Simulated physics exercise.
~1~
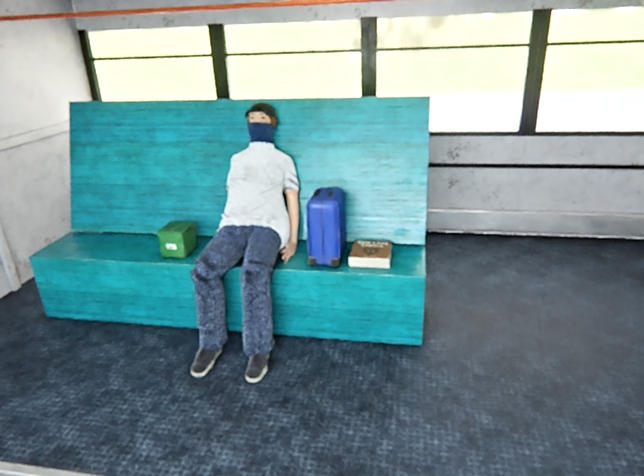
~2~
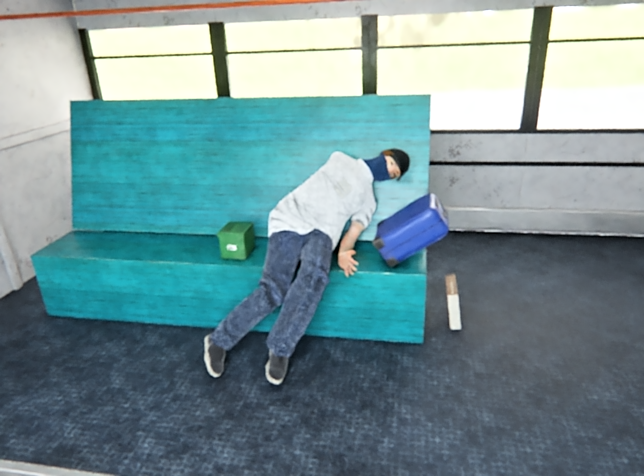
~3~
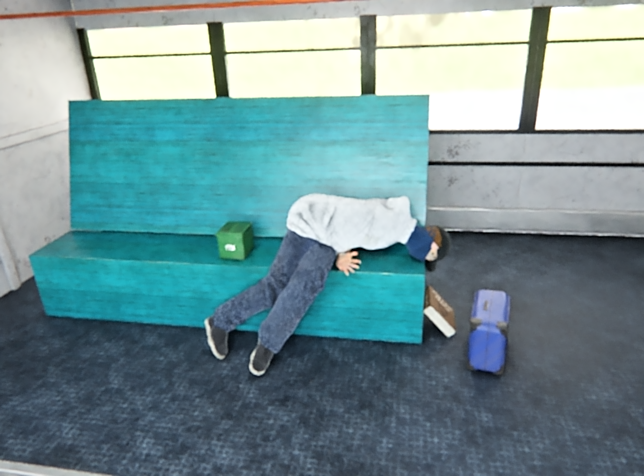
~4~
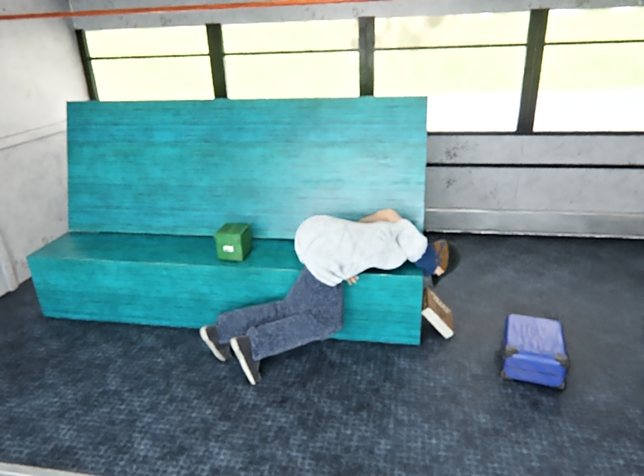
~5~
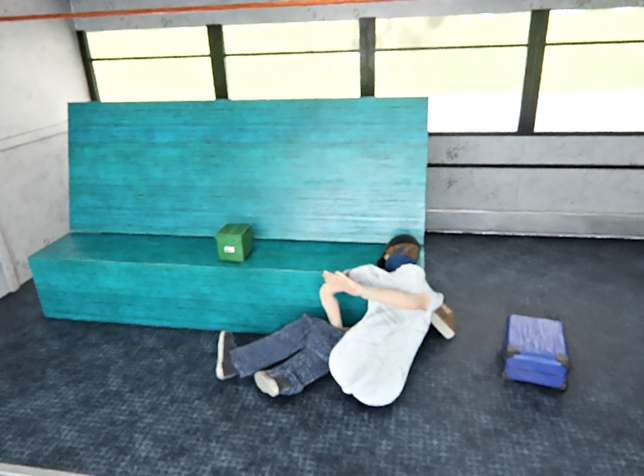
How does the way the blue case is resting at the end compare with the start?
At the start the blue case stands upright on the bench beside the sleeper. By the end it lies on its side on the floor, to the right of the bench.
Carriage bench with a limp sleeper toppling right and sliding to the floor, blue case and brown item falling, green box staying.
